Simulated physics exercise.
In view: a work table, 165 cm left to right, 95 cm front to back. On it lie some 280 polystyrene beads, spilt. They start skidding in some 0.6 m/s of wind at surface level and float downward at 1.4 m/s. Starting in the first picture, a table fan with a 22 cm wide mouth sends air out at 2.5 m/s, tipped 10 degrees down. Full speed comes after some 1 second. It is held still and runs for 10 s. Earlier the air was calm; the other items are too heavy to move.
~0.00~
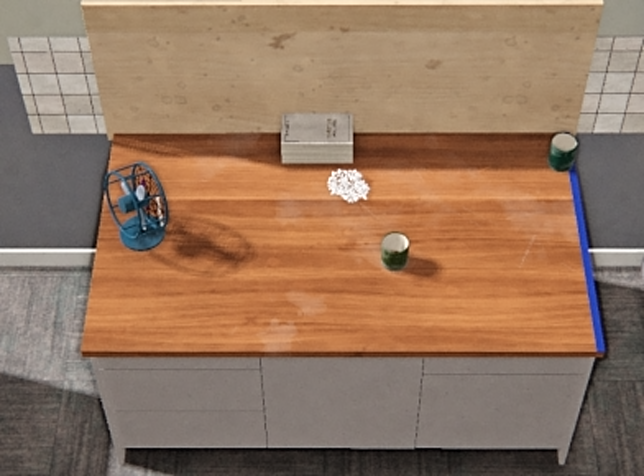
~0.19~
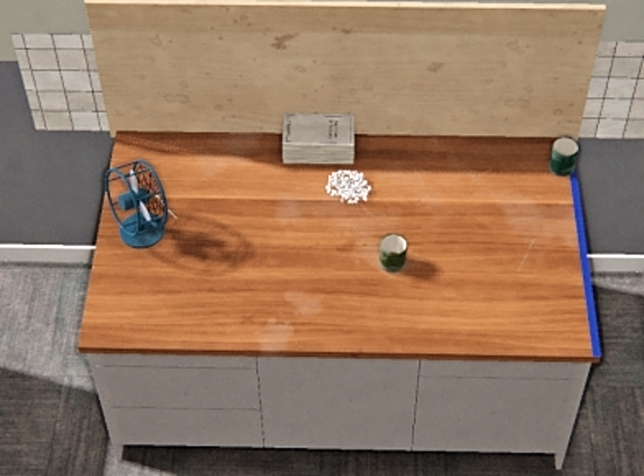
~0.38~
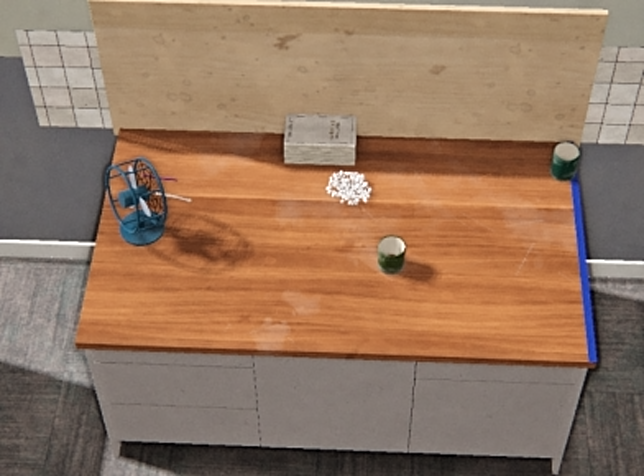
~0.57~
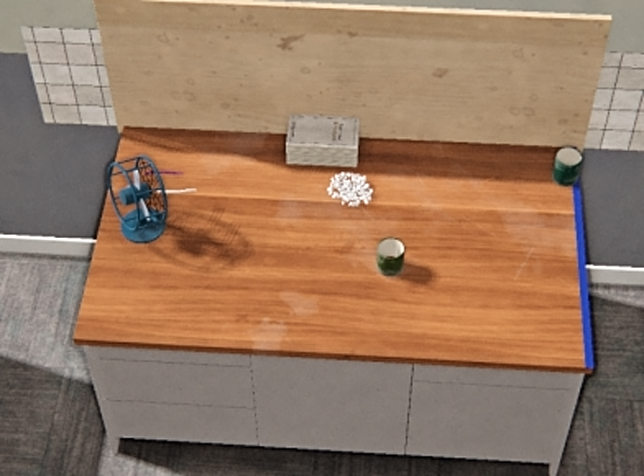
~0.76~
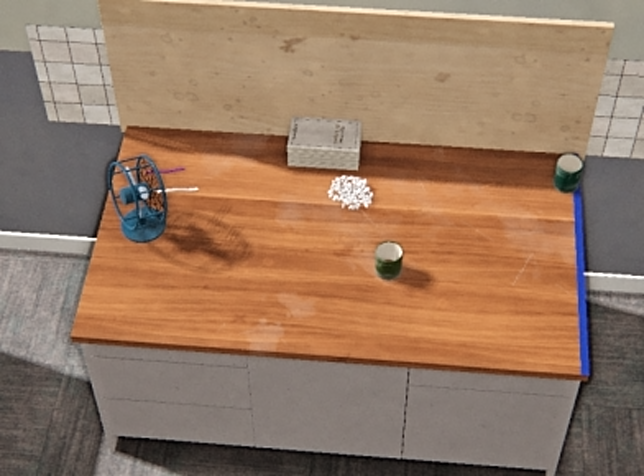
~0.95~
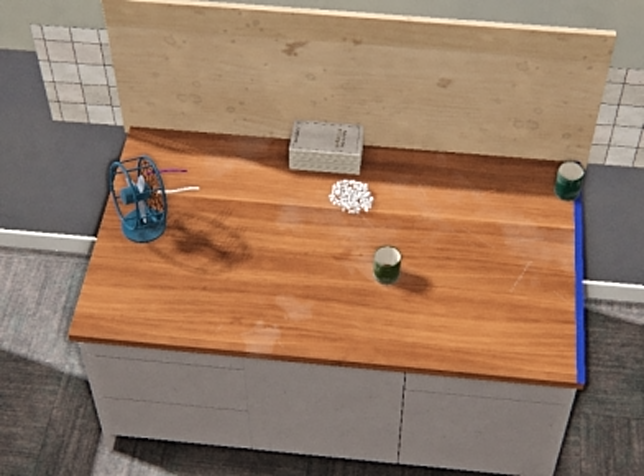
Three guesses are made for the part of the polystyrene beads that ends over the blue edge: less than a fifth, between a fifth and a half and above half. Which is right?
The share exceeds one half.
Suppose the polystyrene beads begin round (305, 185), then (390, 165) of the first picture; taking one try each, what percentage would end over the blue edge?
About 70 and 90 in a hundred, in that order.
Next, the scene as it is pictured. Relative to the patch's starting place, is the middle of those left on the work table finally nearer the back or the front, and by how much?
Direction: Frontward; distance: About 25 cm.
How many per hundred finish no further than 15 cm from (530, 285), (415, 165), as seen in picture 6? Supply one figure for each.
Estimates in listed order: 20 %; 0 %.
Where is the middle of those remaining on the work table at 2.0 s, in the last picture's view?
(489, 246), roughly.
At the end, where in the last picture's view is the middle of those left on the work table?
Look near pixel (560, 265) of the last view.
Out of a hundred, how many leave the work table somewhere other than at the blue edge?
It comes out at some 0 %.
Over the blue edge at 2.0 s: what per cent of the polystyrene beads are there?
About 0 per cent.
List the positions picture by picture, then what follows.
In the first frame, the middle of the polystyrene beads is near (348, 186), none has stirred yet and the mouth of the table fan is at (136, 201).
In the second frame, the middle of the polystyrene beads is near (348, 186), about 1 % have left their places and the blue edge is centred on (585, 239).
In the third frame, the middle of the polystyrene beads is near (349, 187), about 1 % have left their places, the top of a book is at (320, 130) and the top of a mug is at (392, 246).
In the fourth frame, the middle of the polystyrene beads is near (350, 188) and about 1 % have left their places.
In the fifth frame, the middle of the polystyrene beads is near (350, 191) and about 1 % have left their places.
In the sixth frame, the middle of the polystyrene beads is near (352, 198) and none has stirred yet.
After 2.0 s, 0 % are over the blue edge; the middle of those still in play is near (489, 246); 0 % have settled or left.
After 3.2 s, 41 % are over the blue edge; the middle of those still in play is near (534, 255); 35 % have settled or left.
After 5.5 s, 61 % are over the blue edge; the middle of those still in play is near (549, 263); 61 % have settled or left.
After 10.0 s, at the end, 70 % are over the blue edge; the middle of those still in play is near (560, 265).
